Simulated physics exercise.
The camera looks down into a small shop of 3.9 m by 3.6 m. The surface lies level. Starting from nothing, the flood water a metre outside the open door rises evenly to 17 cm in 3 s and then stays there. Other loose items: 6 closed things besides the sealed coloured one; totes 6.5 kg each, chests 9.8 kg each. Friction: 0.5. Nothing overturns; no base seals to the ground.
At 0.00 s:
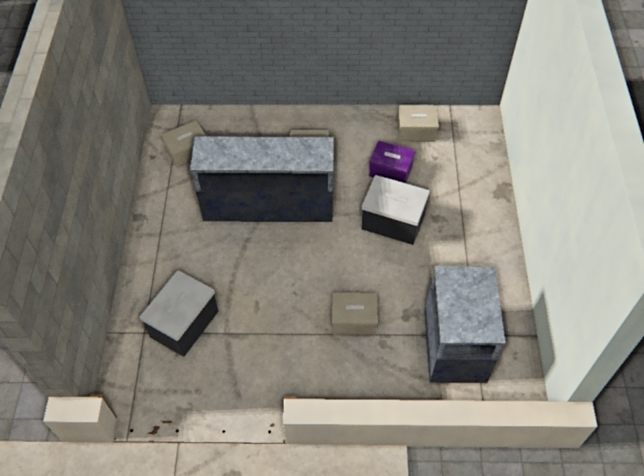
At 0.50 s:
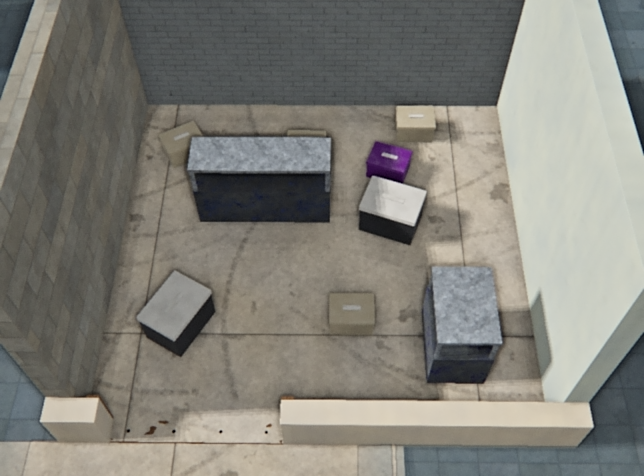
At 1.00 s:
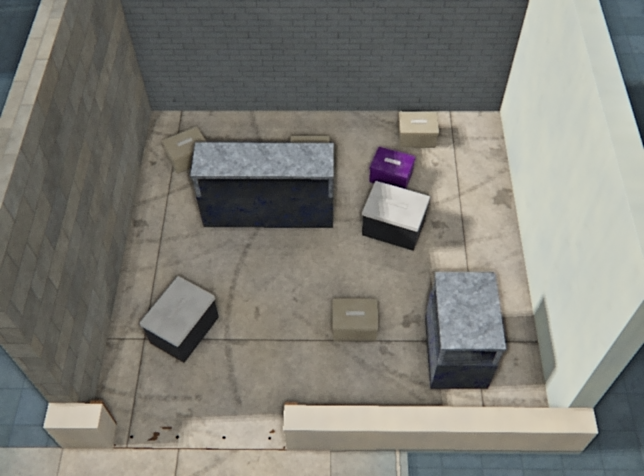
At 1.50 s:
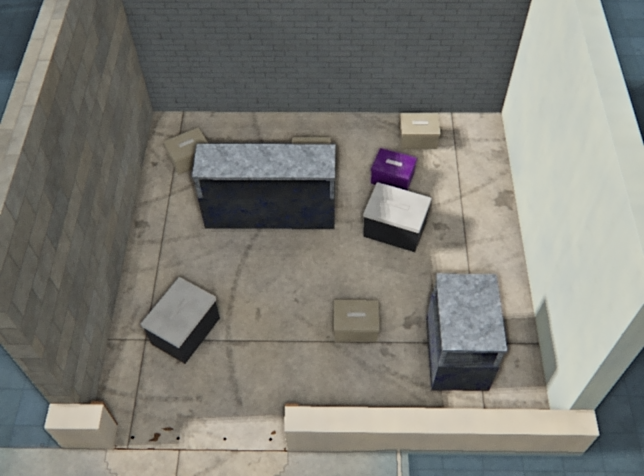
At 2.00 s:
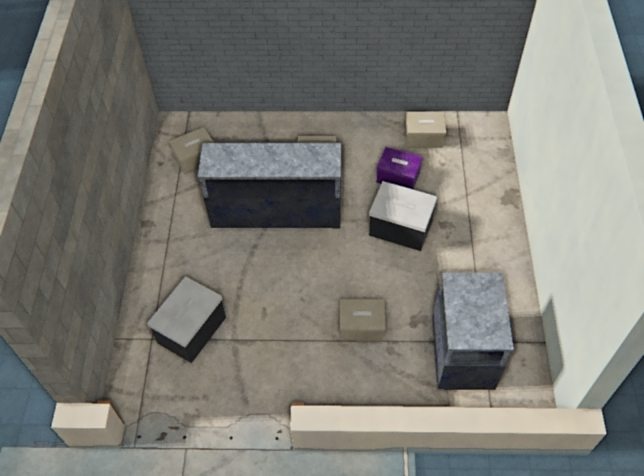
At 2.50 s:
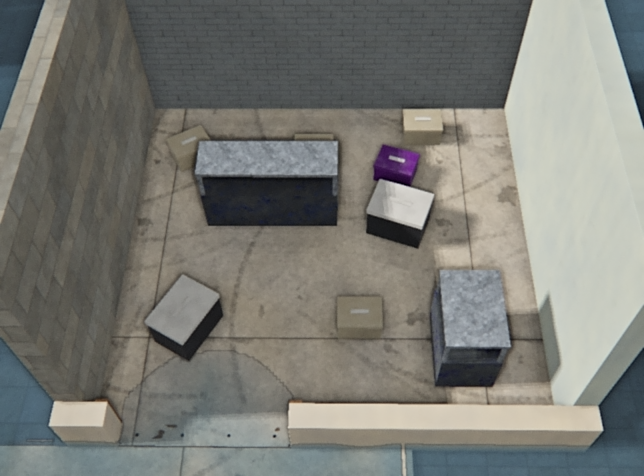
Small walled shop seen from above, water covering the paving outside, then spreading through the front gap as boxes and chests stay still.
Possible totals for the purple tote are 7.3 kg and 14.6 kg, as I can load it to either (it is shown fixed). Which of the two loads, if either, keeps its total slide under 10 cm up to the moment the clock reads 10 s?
Only the larger one.
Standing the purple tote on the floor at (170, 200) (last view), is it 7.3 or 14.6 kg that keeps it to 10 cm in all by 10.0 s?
Outcome - failure with both.
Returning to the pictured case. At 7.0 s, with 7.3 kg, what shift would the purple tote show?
I'd put it at roughly 5 cm.
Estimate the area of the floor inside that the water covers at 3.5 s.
The covered patch comes to about 2.5 m2.
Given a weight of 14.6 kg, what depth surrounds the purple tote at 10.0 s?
About 8 cm.
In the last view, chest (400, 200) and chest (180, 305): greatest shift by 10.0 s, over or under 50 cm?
First above the mark, then above the mark.
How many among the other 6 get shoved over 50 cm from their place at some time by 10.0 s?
It adds up to 5.
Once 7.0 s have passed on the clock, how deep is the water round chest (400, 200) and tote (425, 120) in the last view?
Roughly 3 and 1 cm.
After 3.5 s the purple tote would be 0 cm from its start with 7.3 kg and 0 cm from its start with 14.6 kg; 0 cm of water round it then.
After 4.5 s the purple tote would be 0 cm from its start with 7.3 kg and 0 cm from its start with 14.6 kg; 0 cm of water round it then.
After 7.0 s the purple tote would be 3 cm from its start with 7.3 kg and 0 cm from its start with 14.6 kg; 2 cm of water round it then.
After 10.0 s the purple tote would be 26 cm from its start with 7.3 kg and 3 cm from its start with 14.6 kg; 8 cm of water round it then.
